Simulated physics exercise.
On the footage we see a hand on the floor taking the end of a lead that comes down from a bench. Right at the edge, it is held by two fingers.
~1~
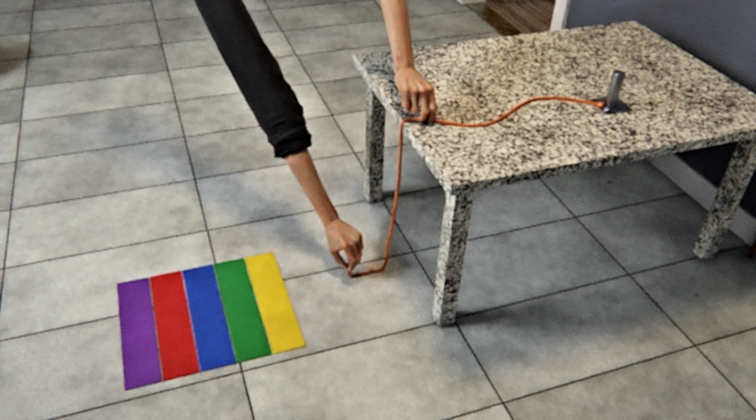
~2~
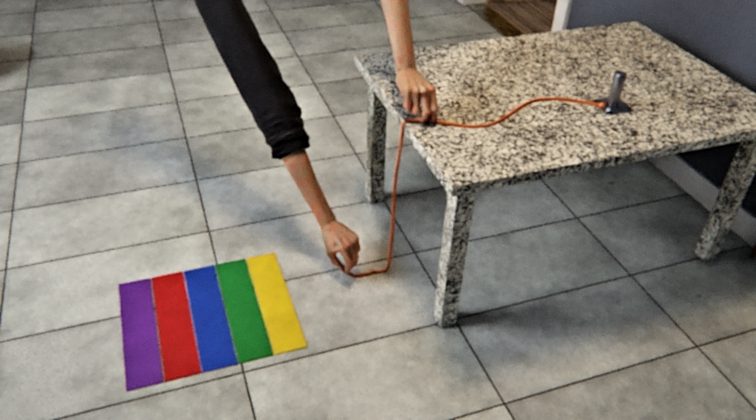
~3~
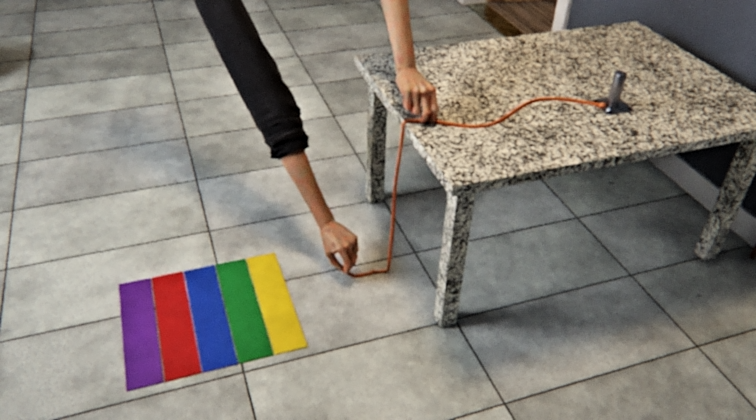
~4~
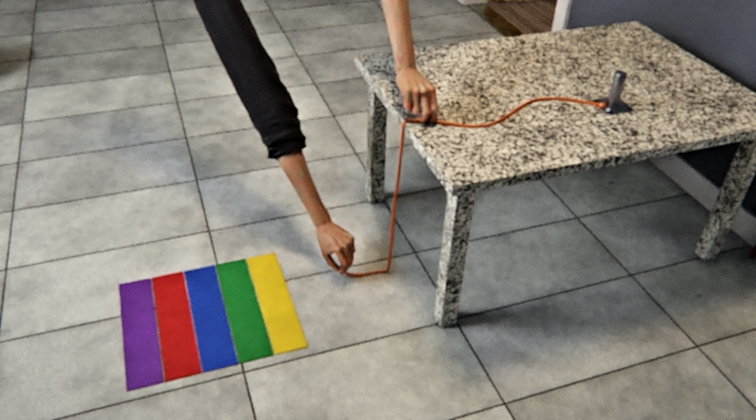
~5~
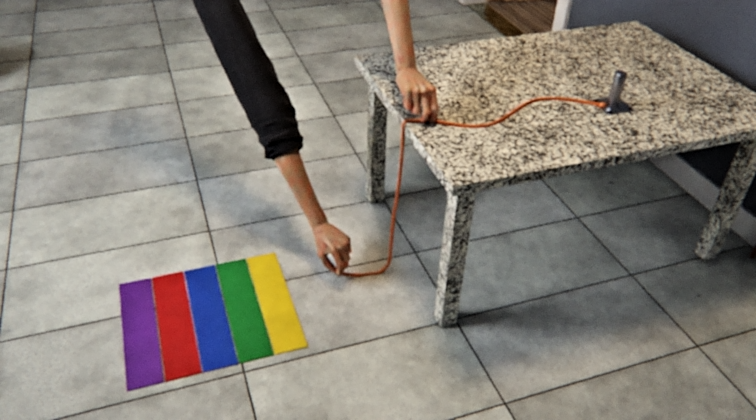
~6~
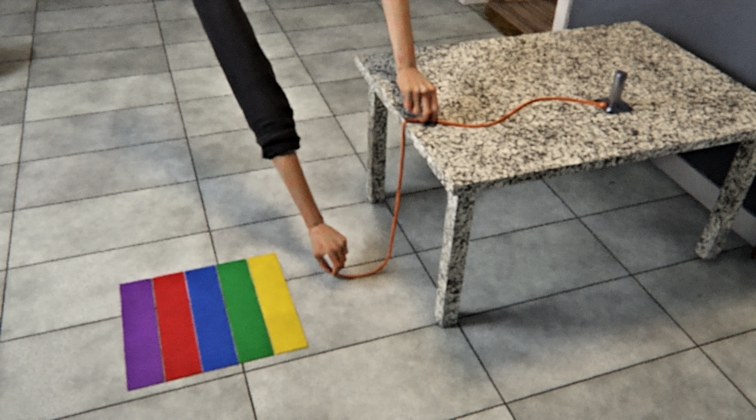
On a grey tiled floor beside a speckled bench, a hand slowly drawing an orange lead's end slightly left, another pinching it above.
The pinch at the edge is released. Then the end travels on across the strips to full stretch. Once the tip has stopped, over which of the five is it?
Over the blue strip.
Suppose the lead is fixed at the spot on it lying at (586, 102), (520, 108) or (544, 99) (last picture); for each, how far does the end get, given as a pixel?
Going try by try, I'd put it close to (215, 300), then (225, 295), and finally (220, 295).
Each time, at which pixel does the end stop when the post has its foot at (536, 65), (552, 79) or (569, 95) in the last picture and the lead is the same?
Try by try, around (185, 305), (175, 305) and (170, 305).
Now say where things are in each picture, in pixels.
The first frame shows end (348, 268); yellow (284, 331); green (250, 339); blue (215, 347); red (178, 356); purple (141, 365).
The second frame shows end (345, 270); lead through (569, 100) (513, 112) (453, 125) (400, 147) (394, 211) (389, 264).
The third frame shows end (343, 270).
The fourth frame shows end (340, 271); lead through (569, 100) (513, 112) (453, 125) (401, 147) (394, 211) (389, 264).
The fifth frame shows end (336, 272).
The sixth frame shows end (333, 272); lead through (570, 100) (514, 112) (453, 124) (403, 147) (397, 211) (385, 263).
Soon after, end near (273, 285); over yellow.
After that, end near (234, 294); over green.
At the stop, end near (211, 299); over blue. It gets as far as the blue strip.
